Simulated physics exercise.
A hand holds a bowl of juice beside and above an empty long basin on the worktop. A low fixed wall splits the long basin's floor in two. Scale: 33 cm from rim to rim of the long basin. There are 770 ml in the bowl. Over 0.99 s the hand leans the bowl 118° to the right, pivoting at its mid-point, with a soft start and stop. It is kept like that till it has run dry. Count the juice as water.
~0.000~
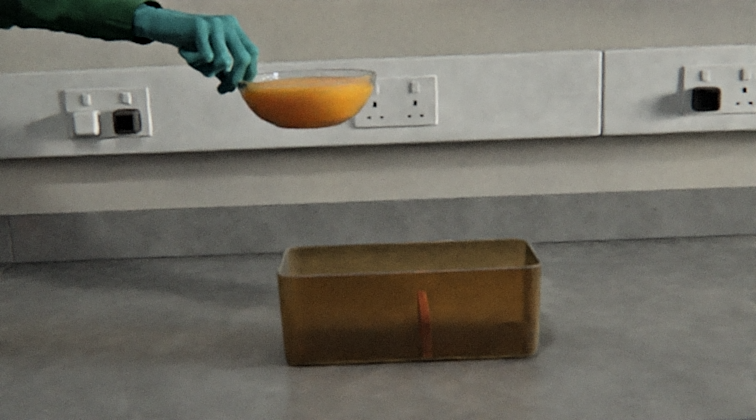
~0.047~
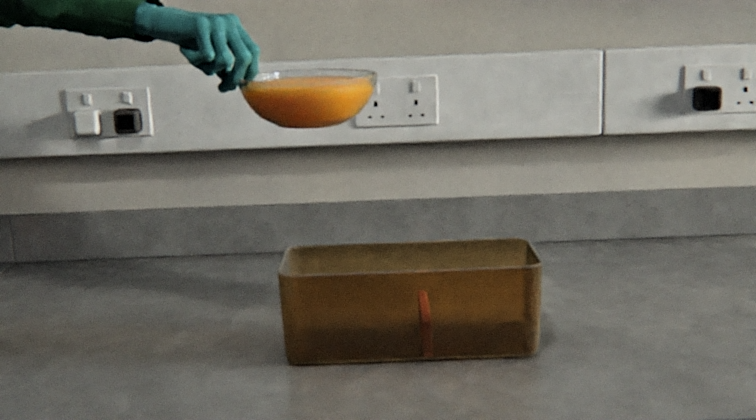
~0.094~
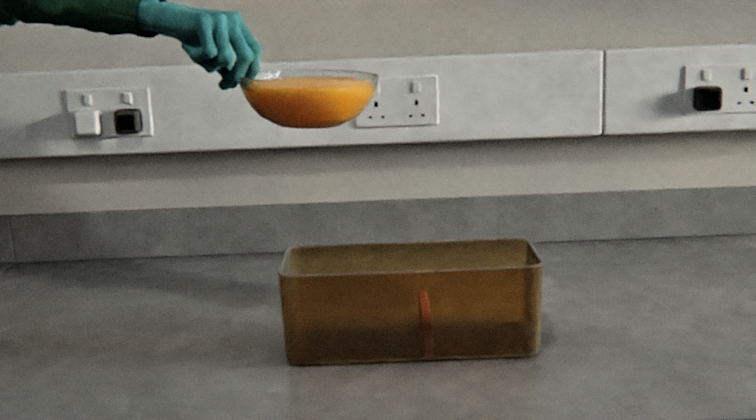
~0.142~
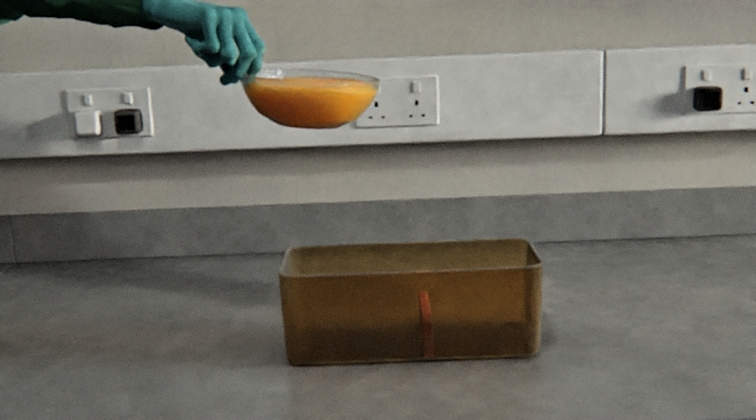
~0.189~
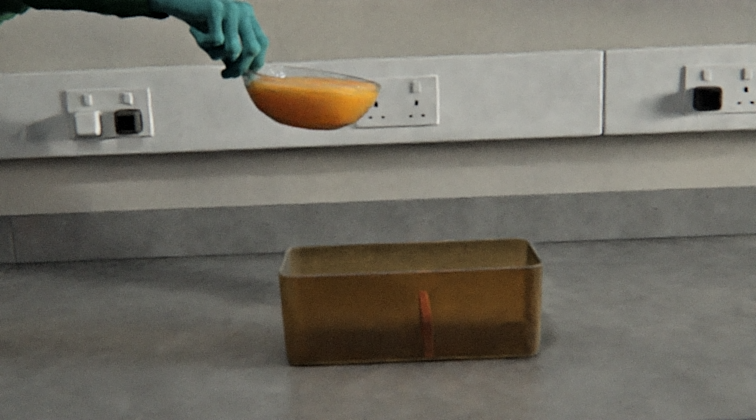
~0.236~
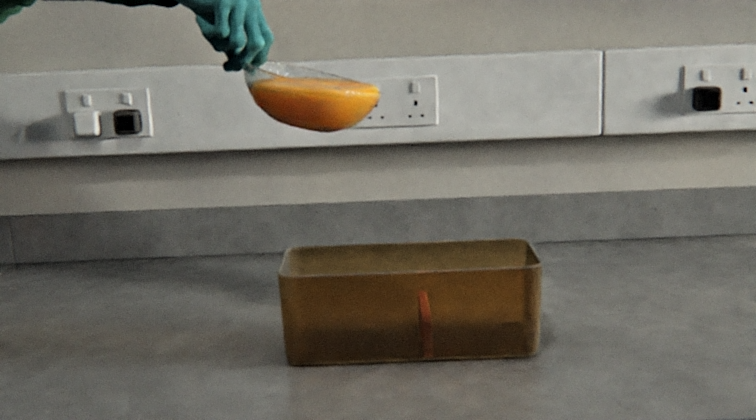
On a grey worktop by a wall with sockets, a teal-gloved hand held a glass bowl of orange juice above a brown long basin, then slowly leaned the bowl to the right.
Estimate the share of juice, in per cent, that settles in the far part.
Roughly 64 per cent is past the wall.
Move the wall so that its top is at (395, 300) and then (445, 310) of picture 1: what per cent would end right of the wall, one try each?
First 80, then 40 per cent.
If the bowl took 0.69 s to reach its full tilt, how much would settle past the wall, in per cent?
Then about 50 per cent.
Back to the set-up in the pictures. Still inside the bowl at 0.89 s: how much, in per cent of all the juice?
Some 0 per cent.
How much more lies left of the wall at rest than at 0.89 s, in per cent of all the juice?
About 1 per cent.
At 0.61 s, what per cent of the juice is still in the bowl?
Some 12 per cent.
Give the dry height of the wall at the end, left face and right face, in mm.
Left about 38 mm, right about 20 mm.
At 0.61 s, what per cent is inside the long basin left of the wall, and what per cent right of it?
Some 2 per cent left and 26 right.
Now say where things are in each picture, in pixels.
It leans 0°; its right rim is at (376, 75); the juice meets the walls at (242, 86) and (372, 81); the long basin's rim runs from (282, 263) to (534, 253); the wall's top is at (424, 307), in the first picture.
It leans 1°; its right rim is at (377, 75); the juice meets the walls at (243, 85) and (373, 82), in the second picture.
It leans 3°; its right rim is at (378, 78); the juice meets the walls at (244, 84) and (374, 83), in the third picture.
It leans 6°; its right rim is at (379, 82); the juice meets the walls at (247, 83) and (376, 84), in the fourth picture.
It leans 10°; its right rim is at (380, 88); the juice meets the walls at (248, 82) and (378, 86), in the fifth picture.
It leans 16°; its right rim is at (380, 95); the juice meets the walls at (251, 82) and (378, 90); 2 per cent is over the edge, in the sixth picture.
By 0.61 s the tilt is 80° and 12 per cent is still to pour, 2 is left of the wall and 26 right of it.
By 0.89 s the tilt is 115° and 0 per cent is still to pour, 29 is left of the wall and 64 right of it.
By 1.18 s the tilt is 118° and 0 per cent is still to pour, 30 is left of the wall and 64 right of it.
By 1.49 s the tilt is 118° and 0 per cent is still to pour, 30 is left of the wall and 64 right of it.
At rest 30 per cent lies left of the wall, 64 right of it and 6 outside.
